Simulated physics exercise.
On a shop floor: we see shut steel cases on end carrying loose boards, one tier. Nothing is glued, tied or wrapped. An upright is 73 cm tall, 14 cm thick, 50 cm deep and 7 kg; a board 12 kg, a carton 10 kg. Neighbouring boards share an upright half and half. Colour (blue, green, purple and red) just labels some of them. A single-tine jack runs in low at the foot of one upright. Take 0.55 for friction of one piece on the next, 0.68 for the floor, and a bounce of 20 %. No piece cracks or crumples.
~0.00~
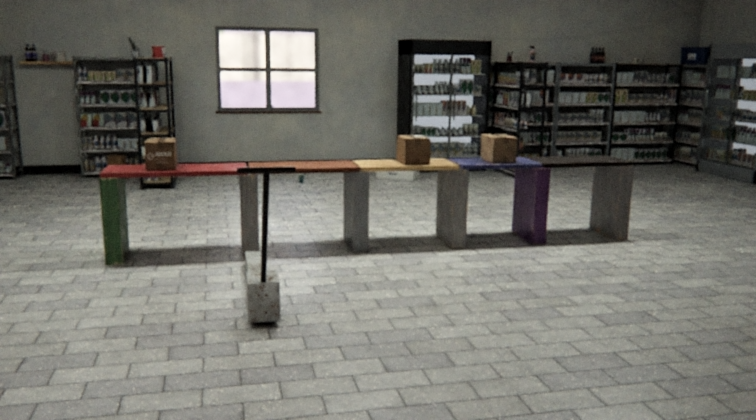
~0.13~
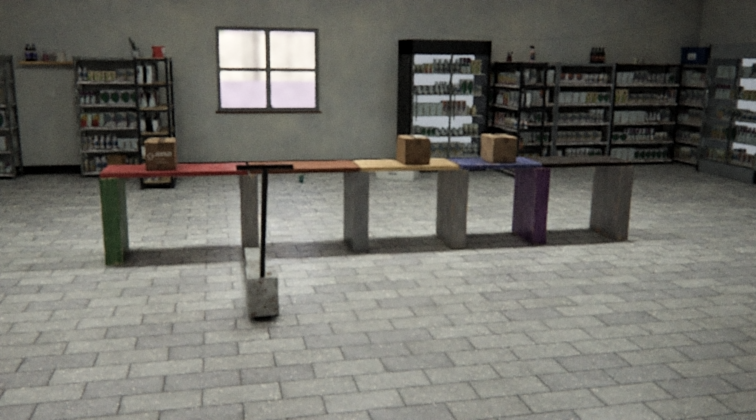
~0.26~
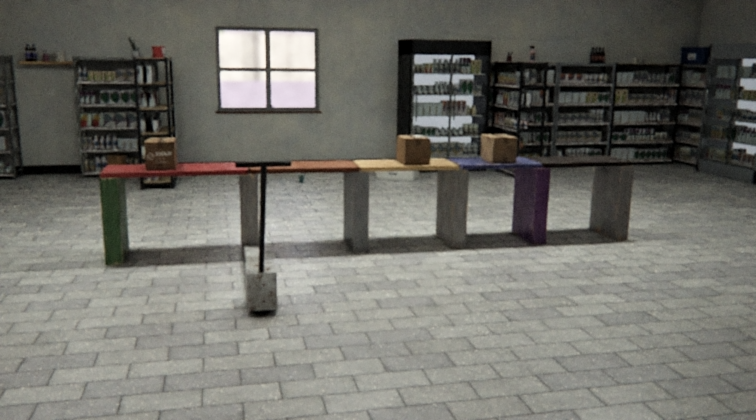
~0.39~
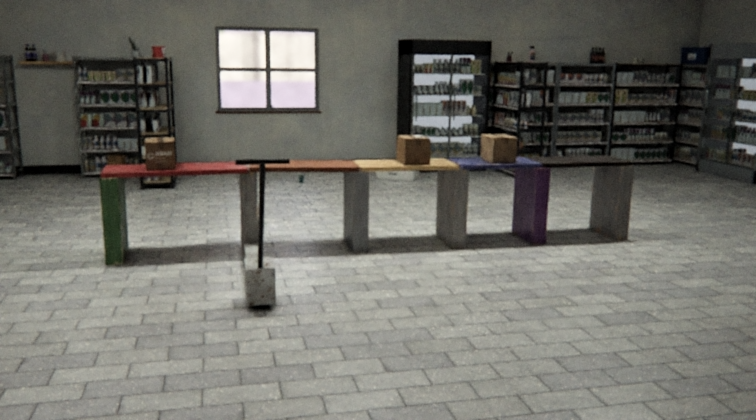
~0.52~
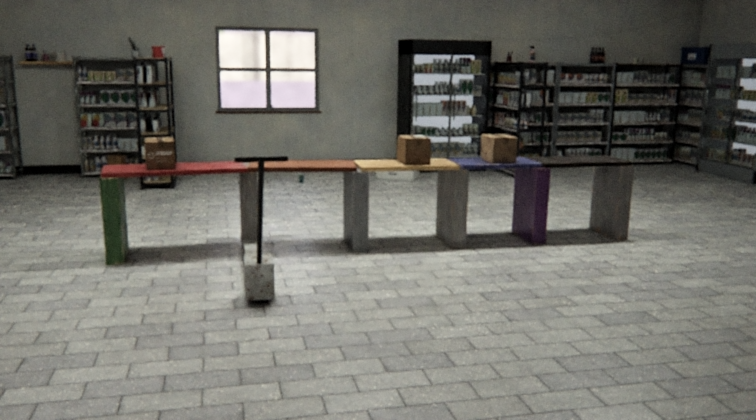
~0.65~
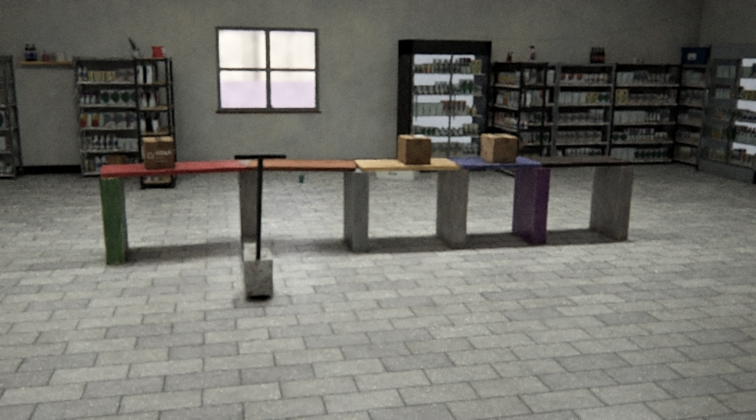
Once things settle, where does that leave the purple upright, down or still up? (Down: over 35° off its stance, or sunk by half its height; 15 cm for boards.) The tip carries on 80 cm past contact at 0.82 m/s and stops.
It stays up.
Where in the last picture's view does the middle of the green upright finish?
Around (64, 253).
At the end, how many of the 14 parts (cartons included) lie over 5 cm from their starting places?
Shifted: 6.
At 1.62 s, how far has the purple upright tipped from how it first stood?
Some 0°.
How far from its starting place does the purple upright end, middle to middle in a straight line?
Some 0 cm.
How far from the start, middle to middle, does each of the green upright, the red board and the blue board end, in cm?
Moved: Green 50, red 70, blue 0.
After 0.88 s, none of the 14 pieces down, 4 disturbed; purple upright unmoved.
After 1.14 s, 2 of the 14 pieces down; purple upright unmoved; red board leaning 42°, 29 cm lower.
After 1.40 s, 3 of the 14 pieces down; purple upright unmoved; red board leaning 33°, 40 cm lower.
After 1.62 s, 4 of the 14 pieces down; purple upright unmoved; green upright on its side.
At rest (3.8 s), 4 of the 14 pieces down; purple upright unmoved; green upright on its side; red board leaning 10°, 62 cm lower. As the last picture would show them, middles, purple upright near (530, 201), green upright near (64, 253).
